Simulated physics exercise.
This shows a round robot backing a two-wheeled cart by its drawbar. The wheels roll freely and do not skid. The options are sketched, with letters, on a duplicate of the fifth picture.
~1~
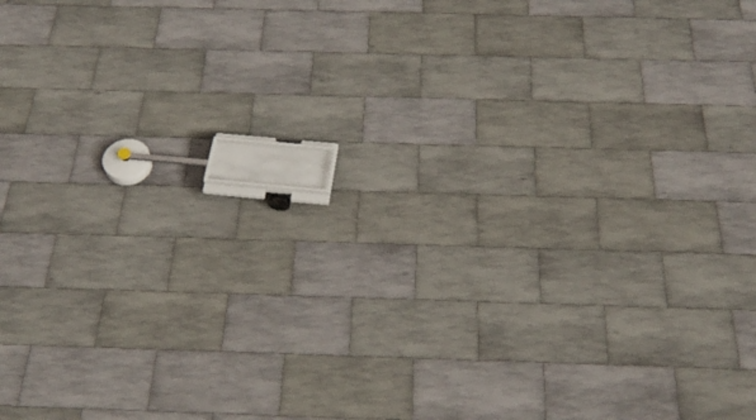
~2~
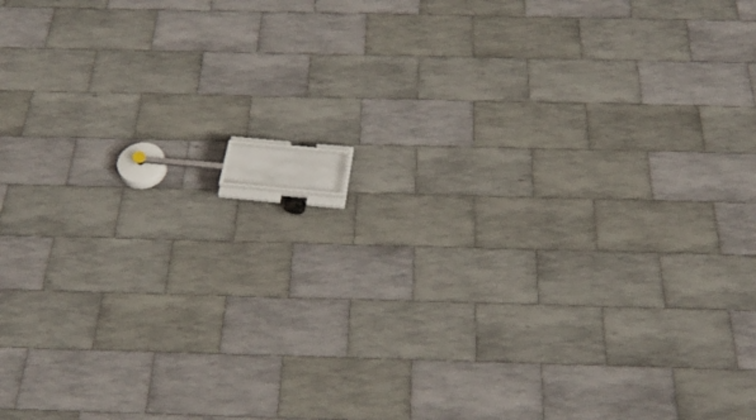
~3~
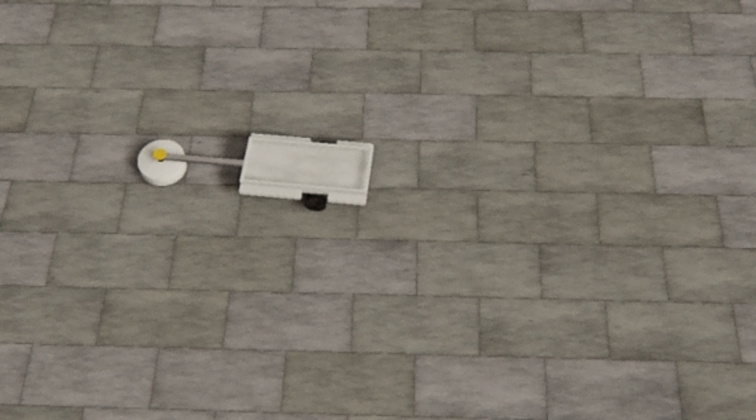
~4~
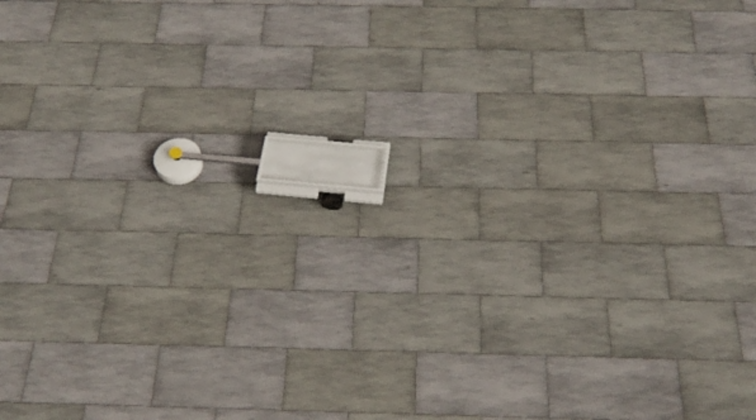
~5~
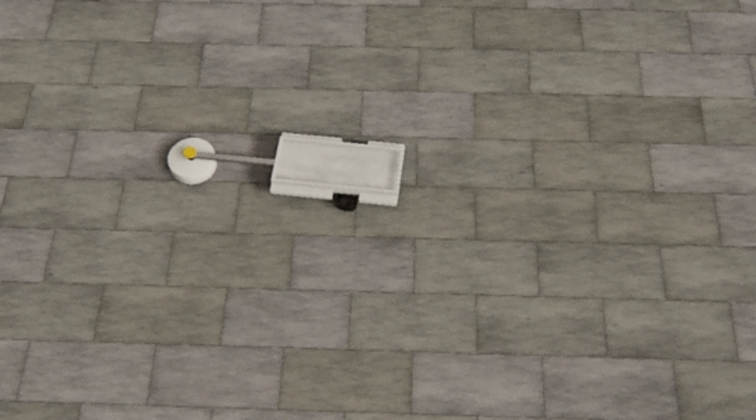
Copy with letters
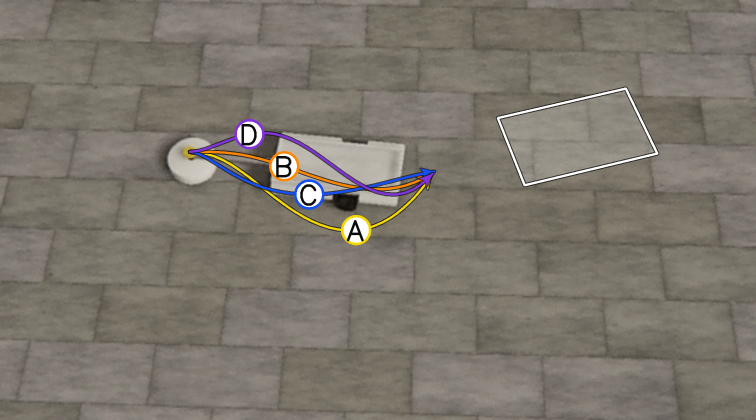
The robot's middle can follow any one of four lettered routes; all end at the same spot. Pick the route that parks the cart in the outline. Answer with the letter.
Route C parks it in the bay.
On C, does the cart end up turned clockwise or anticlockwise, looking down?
It turns anticlockwise.
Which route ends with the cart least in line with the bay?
The widest miss is D.
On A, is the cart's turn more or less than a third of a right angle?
More.
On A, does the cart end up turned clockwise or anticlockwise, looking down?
Anticlockwise.
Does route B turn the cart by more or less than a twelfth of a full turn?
Less.
On the marked copy, A from (190, 152) via (304, 217) to (431, 176); B from (190, 152) via (309, 175) to (430, 175); C from (190, 152) via (300, 194) to (434, 172); D from (190, 152) via (320, 156) to (432, 174); the bay at (577, 136).
Taking C. A third of the way, robot (266, 195), cart (417, 170).
Two thirds of the way, robot (358, 196), cart (504, 154).
When it is over, robot (434, 179), cart (577, 136); the cart stands in the bay.
As for the rest, A leaves the cart at (557, 106), out of the bay; B leaves the cart at (588, 175), out of the bay; D leaves the cart at (582, 220), out of the bay.
